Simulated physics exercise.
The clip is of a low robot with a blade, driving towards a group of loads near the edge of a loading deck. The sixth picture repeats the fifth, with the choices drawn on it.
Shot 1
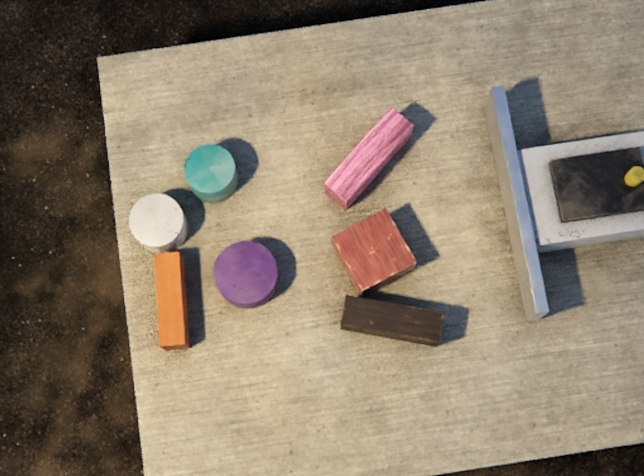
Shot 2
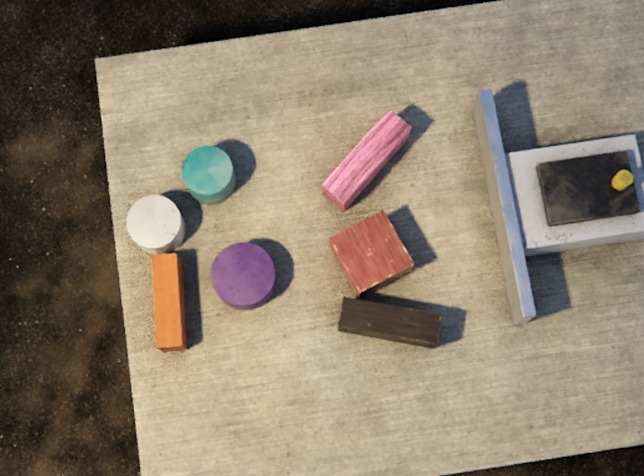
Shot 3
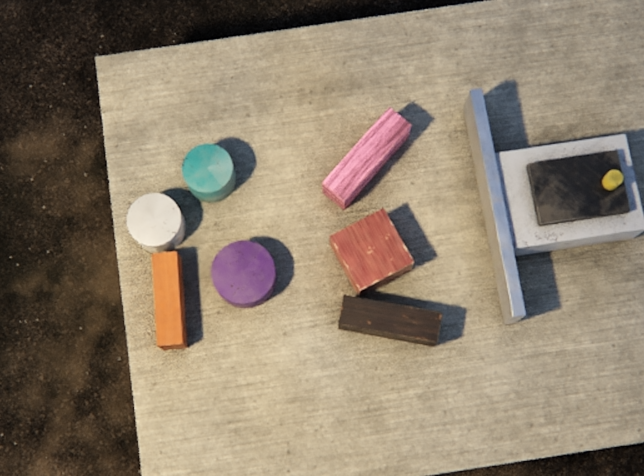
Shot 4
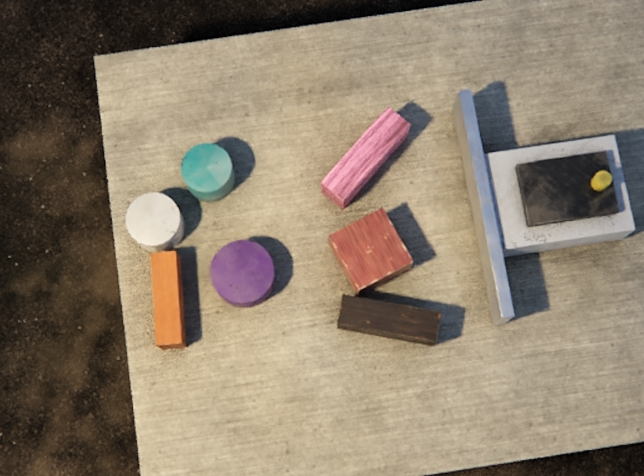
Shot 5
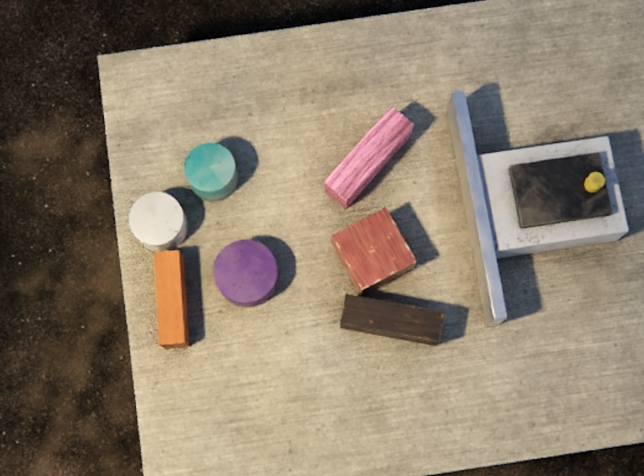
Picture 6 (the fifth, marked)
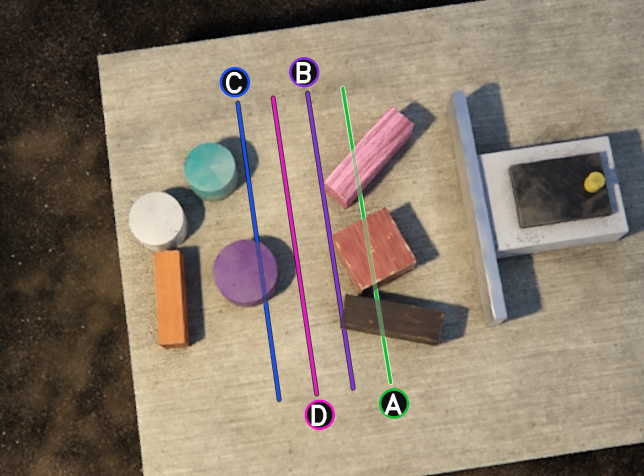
In this clip, a low grey robot with a wide blade moves a short distance left across a pale deck, while the orange, white, turquoise, purple, pink, red and black loads ahead of it stay still.
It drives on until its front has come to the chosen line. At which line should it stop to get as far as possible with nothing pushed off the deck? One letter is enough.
As far as mark C.
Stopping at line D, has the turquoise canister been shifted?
No.
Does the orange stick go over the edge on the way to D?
By then, no.
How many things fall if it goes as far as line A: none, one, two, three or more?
By then, none.
On the marked copy, A at (366, 231); B at (330, 236); C at (258, 247); D at (294, 241).
Following C. Soon after the start, robot (475, 203); black bar (357, 324); pink stick (343, 170).
Later, robot (396, 214); purple canister (228, 276); black bar (278, 333).
In the end, robot (335, 223); orange stick (132, 309); purple canister (168, 283); nothing has fallen.
As for the rest, A is safe but short; B is safe but short; D is safe but short.
